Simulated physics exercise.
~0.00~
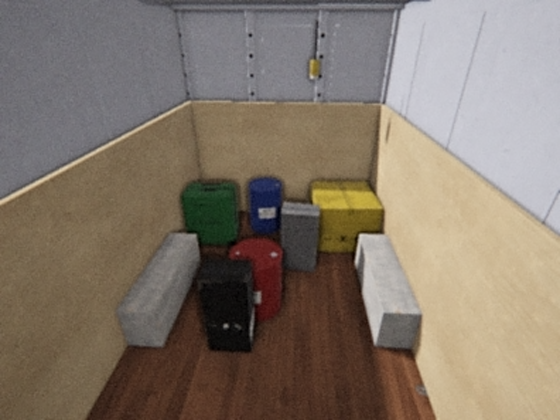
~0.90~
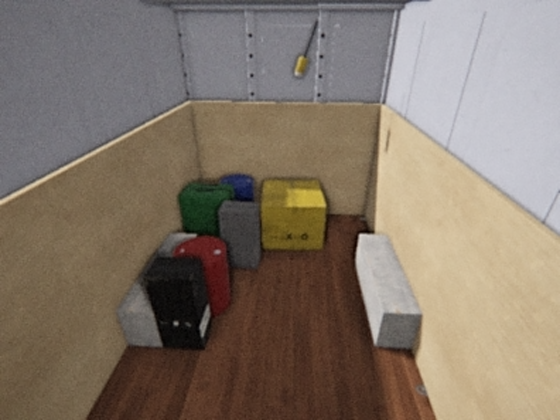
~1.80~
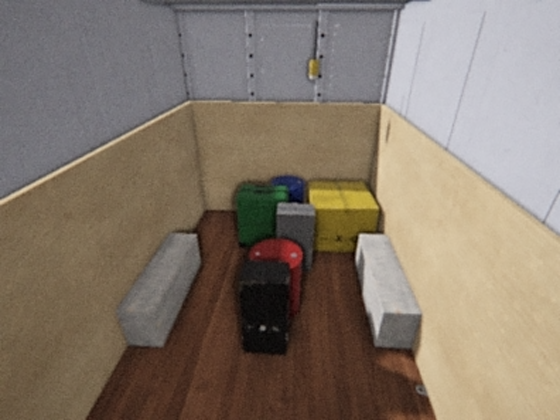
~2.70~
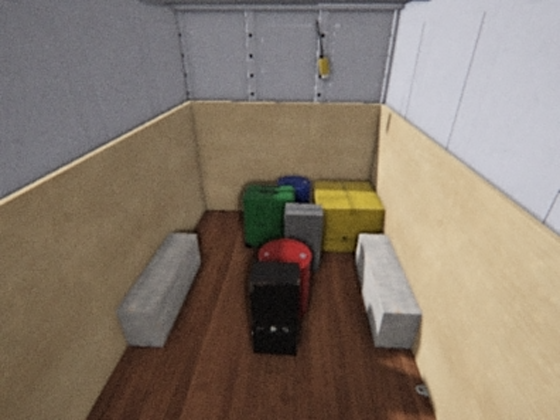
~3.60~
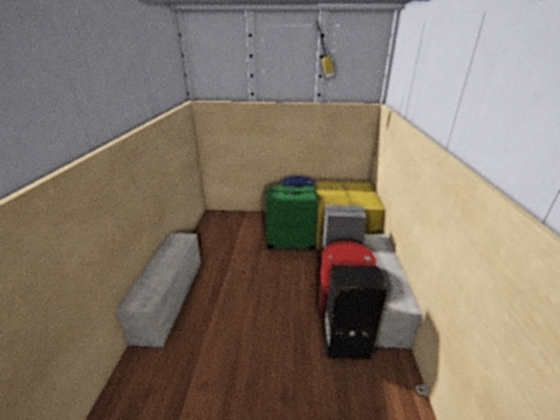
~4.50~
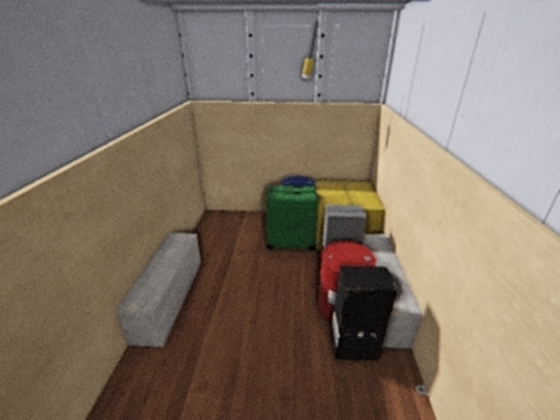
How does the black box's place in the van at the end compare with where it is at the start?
It starts a little left of the middle of the floor and ends well over to the right, by the right wheel box.
